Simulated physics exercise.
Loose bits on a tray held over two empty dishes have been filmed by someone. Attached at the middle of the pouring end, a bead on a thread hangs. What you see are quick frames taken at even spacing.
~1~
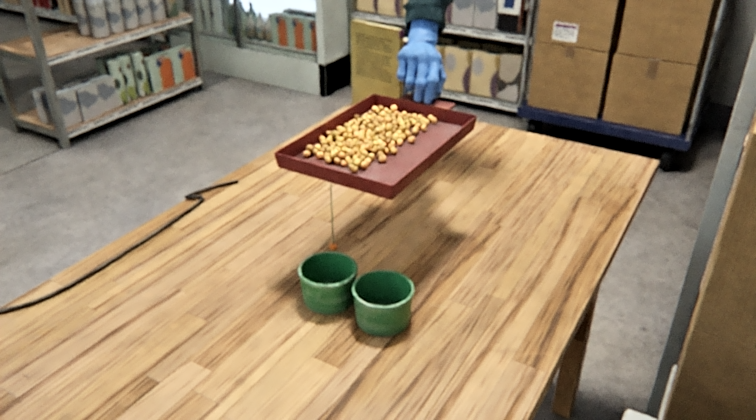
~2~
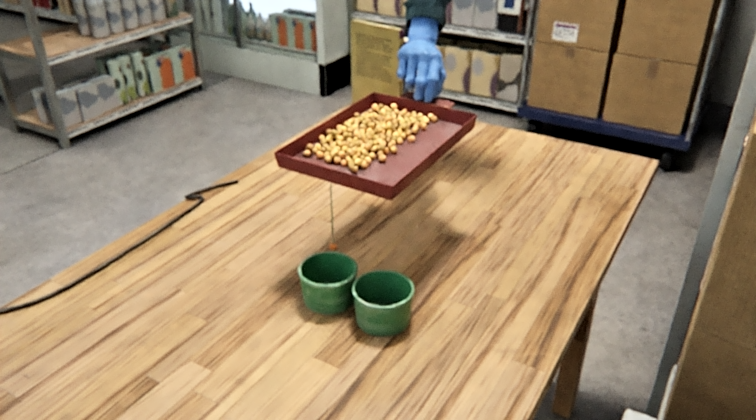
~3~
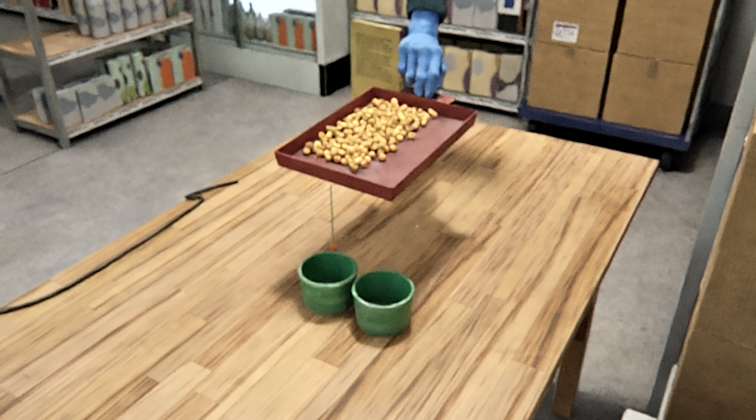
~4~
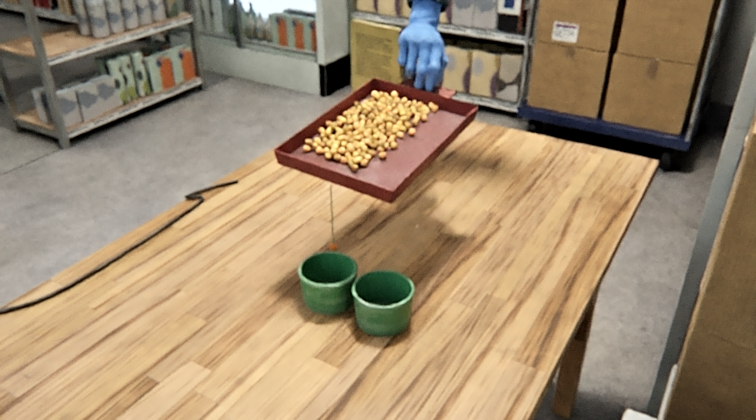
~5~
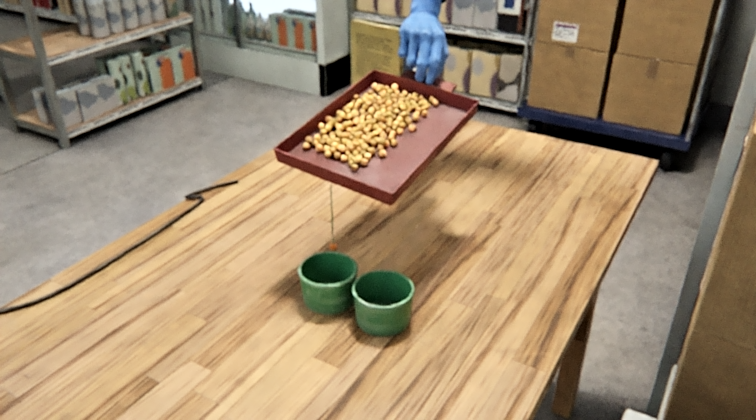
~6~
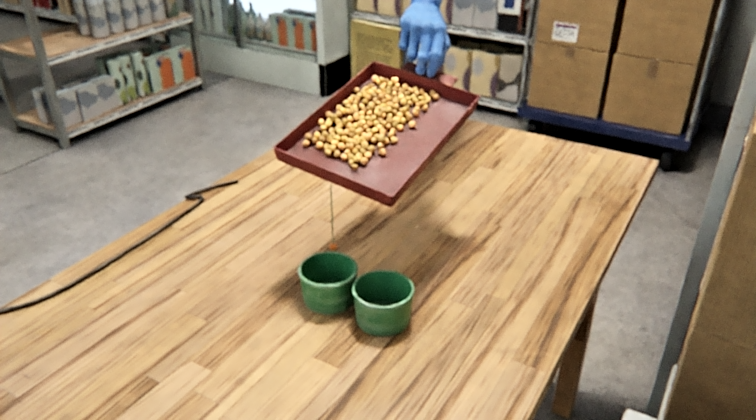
A dark red tray of dried chickpeas, gripped at its back by a blue-gloved hand, starts nearly level above two empty green dishes on a wooden table. The hand gradually raises the back of the tray, and its front edge slants slightly lower at the right corner while the dishes stay still.
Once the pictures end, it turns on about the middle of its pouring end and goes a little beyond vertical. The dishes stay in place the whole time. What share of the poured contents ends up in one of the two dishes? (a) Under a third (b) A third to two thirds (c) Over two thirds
(b) A third to two thirds.
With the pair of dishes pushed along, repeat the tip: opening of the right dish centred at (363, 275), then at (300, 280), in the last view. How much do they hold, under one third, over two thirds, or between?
Taking the tries in order: In the middle band and less than a third.
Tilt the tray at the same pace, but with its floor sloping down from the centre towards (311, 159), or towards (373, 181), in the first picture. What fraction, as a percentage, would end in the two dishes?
0 % and 70 %.
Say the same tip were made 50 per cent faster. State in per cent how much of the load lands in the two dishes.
Estimate: Some 50 %.
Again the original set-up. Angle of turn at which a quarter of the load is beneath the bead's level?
Close to 110 degrees, I reckon.
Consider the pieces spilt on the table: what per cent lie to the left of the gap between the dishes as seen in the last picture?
Around 10 per cent, give or take.
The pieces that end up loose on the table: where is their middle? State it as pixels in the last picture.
The middle lies near (398, 295).
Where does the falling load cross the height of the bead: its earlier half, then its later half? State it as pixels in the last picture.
First part (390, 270), rest (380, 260).
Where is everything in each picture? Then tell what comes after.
Corners of the pouring end at (277, 152) and (391, 184), level; middle of the load at (374, 136), dried chickpeas; left dish at (312, 295); right dish at (368, 317); bead on its thread at (333, 247), in the first frame.
Corners of the pouring end at (277, 152) and (391, 185), level; middle of the load at (374, 135), in the second frame.
Corners of the pouring end at (277, 151) and (391, 186), tipped barely, lowest at the right corner; middle of the load at (374, 132), in the third frame.
Corners of the pouring end at (277, 149) and (392, 189), tipped a little, lowest at the right corner; middle of the load at (374, 127), in the fourth frame.
Corners of the pouring end at (276, 148) and (392, 191), tipped a little, lowest at the right corner; middle of the load at (375, 123), in the fifth frame.
Corners of the pouring end at (276, 147) and (392, 194), tipped a little, lowest at the right corner; middle of the load at (375, 118); left dish at (312, 295); right dish at (368, 317), in the sixth frame.
Soon, tray tipped steeply; nearly all on the tray; a stray few in the right dish; a stray few in the air.
A while on, tray tipped right over; nearly all on the tray; a small part in the right dish; a stray few outside both.
Towards the end, tray tipped past a quarter turn; about half in the right dish; a small part in the left dish; about half outside both; a stray few in the air.
Finally, tray tipped past a quarter turn; about half in the right dish; a small part in the left dish; about half outside both; a stray few in the air.
